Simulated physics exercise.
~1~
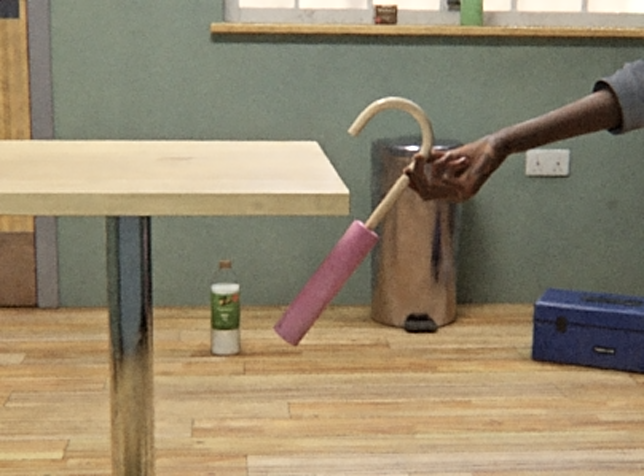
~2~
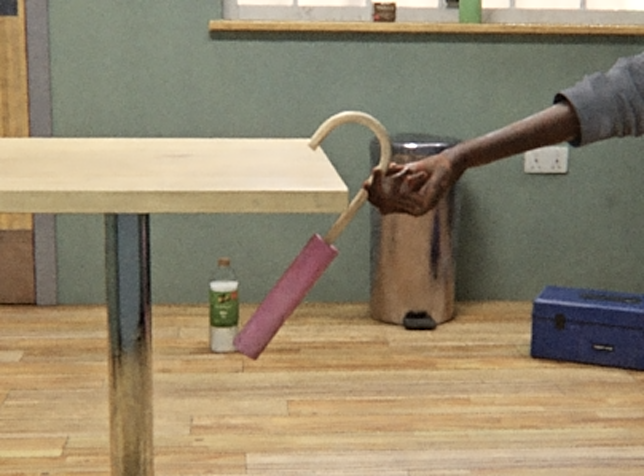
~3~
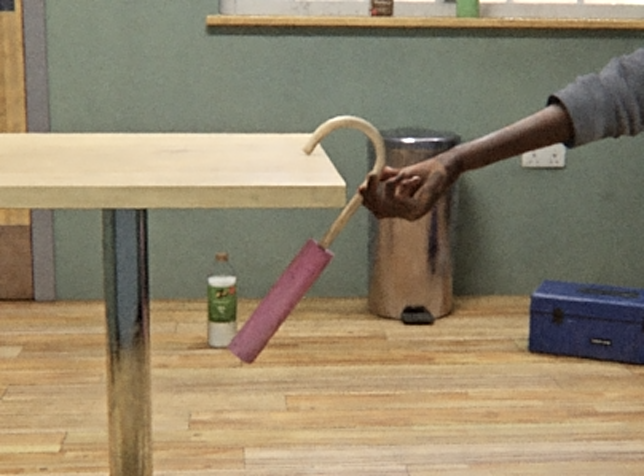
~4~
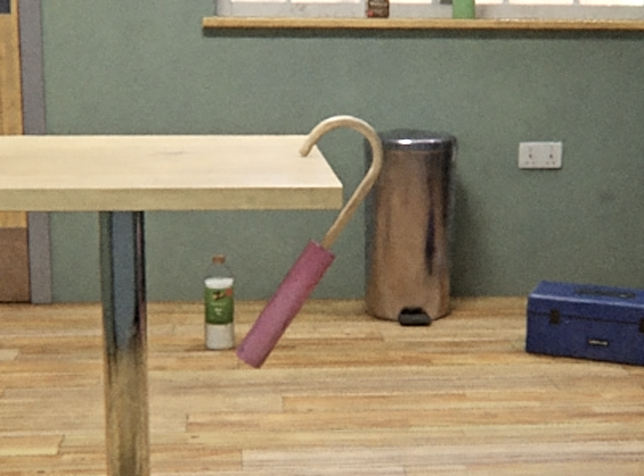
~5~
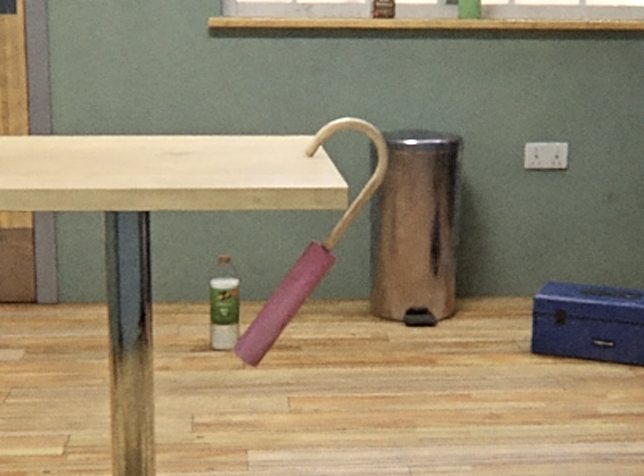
In a room with green walls and a wooden floor, a slightly swaying camera looks side-on at a pale wooden table with a metal leg, on the left. Behind it stand a small bottle with a green label, a shiny metal bin and, at the right, a blue toolbox. A hand reaching in from the right holds a pink umbrella by its pale, curved handle. It moves the umbrella left and rests the tip of the crook on the tabletop near the edge. The hand lets go and withdraws, and the umbrella stays hanging there at a slant.
